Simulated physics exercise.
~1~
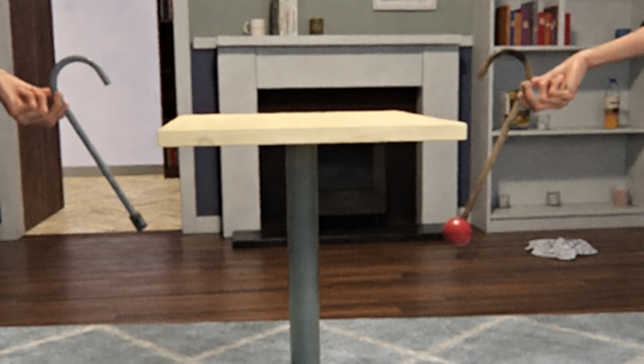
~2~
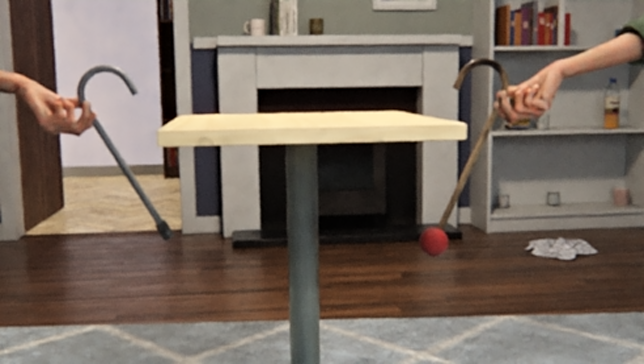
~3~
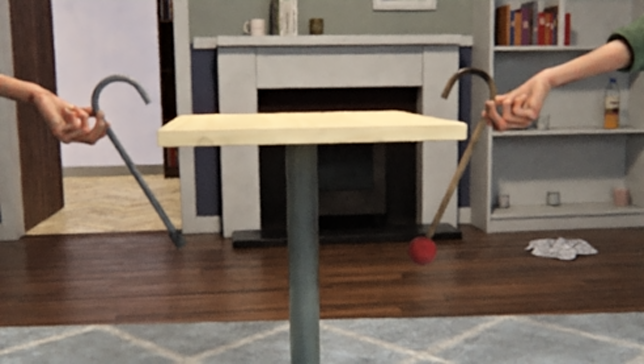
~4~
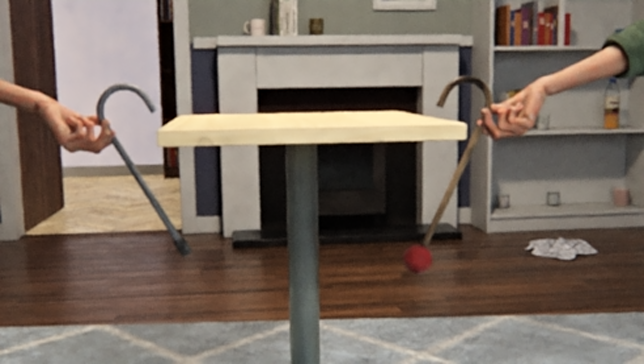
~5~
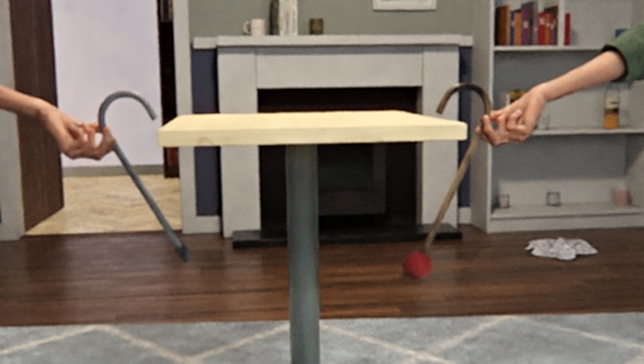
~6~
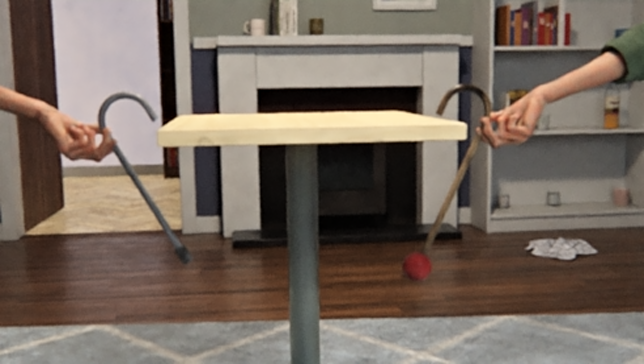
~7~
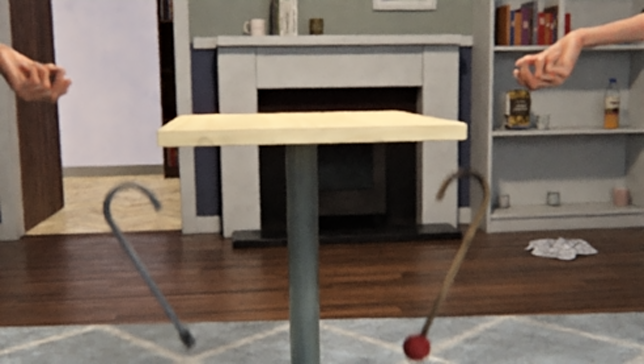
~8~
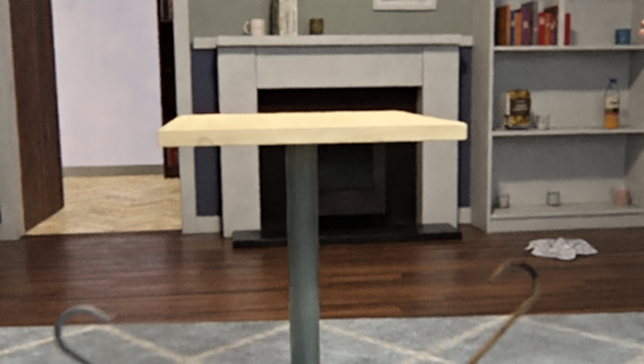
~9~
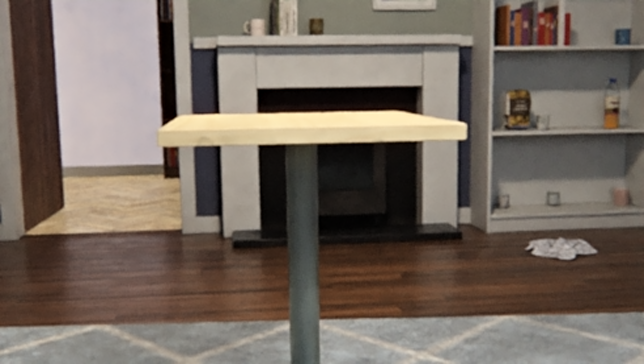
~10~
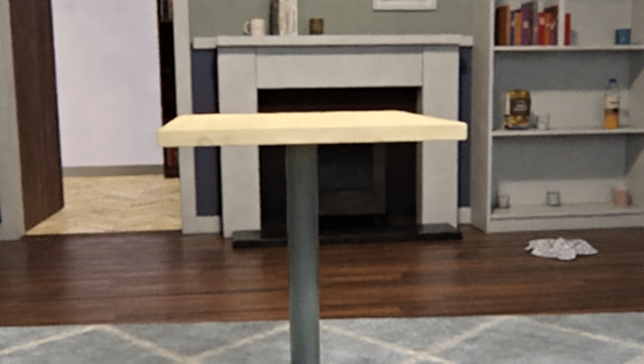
Grey cane and brown hooked stick with red end moving toward a table, then dropping past its edges when two hands let go.
